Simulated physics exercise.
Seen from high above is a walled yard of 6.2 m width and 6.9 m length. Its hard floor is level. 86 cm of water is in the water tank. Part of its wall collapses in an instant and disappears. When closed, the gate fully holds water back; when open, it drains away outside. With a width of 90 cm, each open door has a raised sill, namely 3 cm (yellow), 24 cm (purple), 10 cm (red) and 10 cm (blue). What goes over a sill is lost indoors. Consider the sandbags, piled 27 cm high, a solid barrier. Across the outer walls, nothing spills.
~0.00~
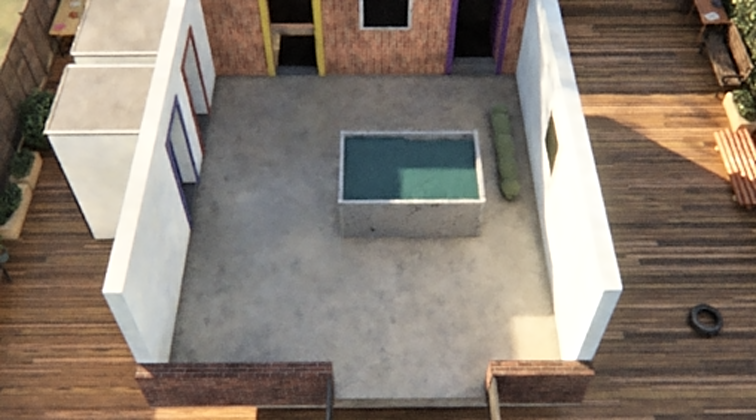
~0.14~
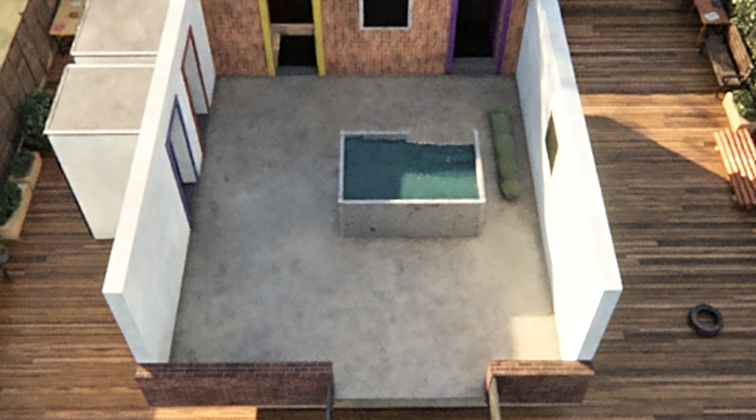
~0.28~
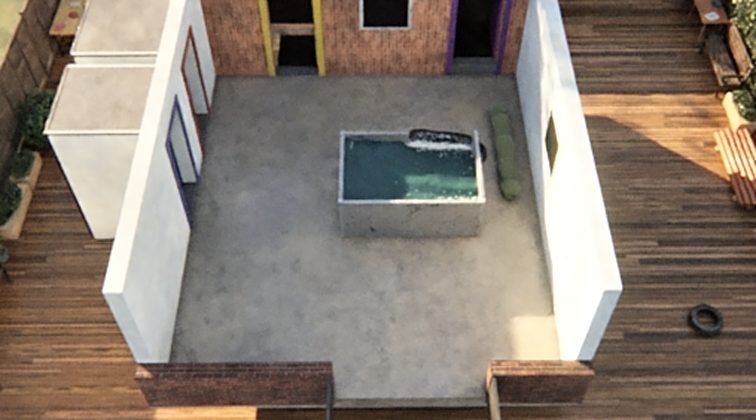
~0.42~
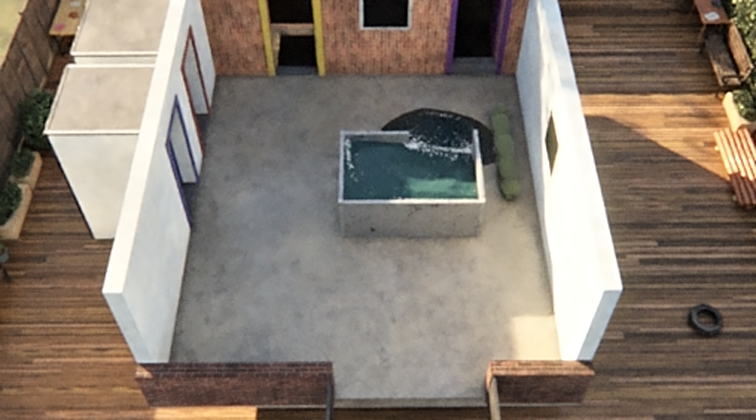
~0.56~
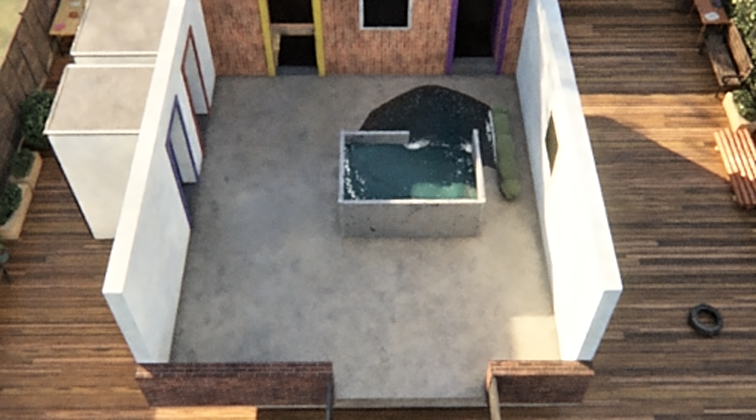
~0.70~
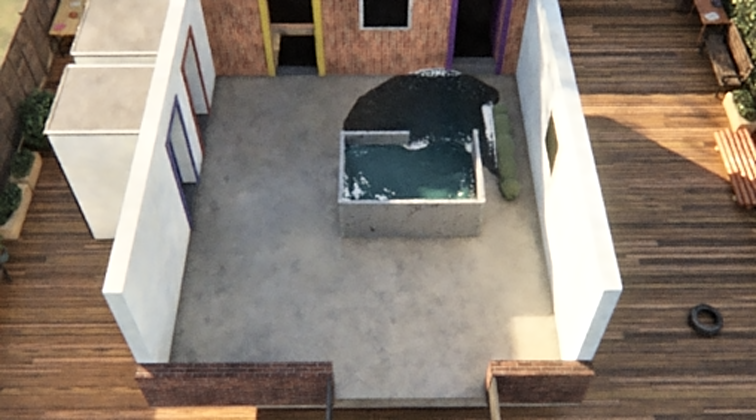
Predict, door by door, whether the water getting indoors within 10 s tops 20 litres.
Prediction: At the yellow door it tops it; at the purple door it tops it; at the red door it tops it; at the blue door it falls short.
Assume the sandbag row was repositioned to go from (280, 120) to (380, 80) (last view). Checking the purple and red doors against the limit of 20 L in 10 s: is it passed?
So the purple door comes out too high while the red door comes out low enough.
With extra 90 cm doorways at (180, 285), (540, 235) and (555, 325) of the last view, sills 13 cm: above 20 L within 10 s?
So, in the order given, it's shy of the mark, then shy of the mark, then shy of the mark.
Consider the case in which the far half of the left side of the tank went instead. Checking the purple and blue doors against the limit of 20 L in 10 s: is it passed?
Log - purple: Threshold not reached, blue: Threshold topped.
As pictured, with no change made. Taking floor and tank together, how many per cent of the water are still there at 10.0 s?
Some 80 out of every hundred parts.
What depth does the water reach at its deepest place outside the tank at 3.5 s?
Depth: Approx. 34 cm.
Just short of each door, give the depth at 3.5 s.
Depths: Yellow door 8 cm, purple door 31 cm, red door 17 cm, blue door 2 cm.
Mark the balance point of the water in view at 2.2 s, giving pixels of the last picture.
Centre: Approx. (419, 146) px.
After 1.4 s water covers 20 % of the floor and is deepest (61 cm) near (516, 75); yellow door 4 cm at the sill, 0 L in, purple door 49 cm at the sill, 45 L in, red door not reached, blue door not reached.
After 2.2 s water covers 25 % of the floor and is deepest (50 cm) near (516, 75); yellow door 8 cm at the sill, 6 L in, purple door 43 cm at the sill, 165 L in, red door not reached, blue door not reached.
After 3.5 s water covers 45 % of the floor and is deepest (34 cm) near (507, 75); yellow door 8 cm at the sill, 18 L in, purple door 31 cm at the sill, 256 L in, red door 17 cm at the sill, 4 L in, blue door 2 cm at the sill, 0 L in.
After 6.0 s water covers 80 % of the floor and is deepest (18 cm) near (508, 81); yellow door 6 cm at the sill, 37 L in, purple door 17 cm at the sill, 269 L in, red door 14 cm at the sill, 42 L in, blue door 8 cm at the sill, 0 L in.
After 10.0 s water covers 95 % of the floor and is deepest (12 cm) near (167, 374); yellow door 6 cm at the sill, 55 L in, purple door 8 cm at the sill, 269 L in, red door 8 cm at the sill, 58 L in, blue door 6 cm at the sill, 0 L in.
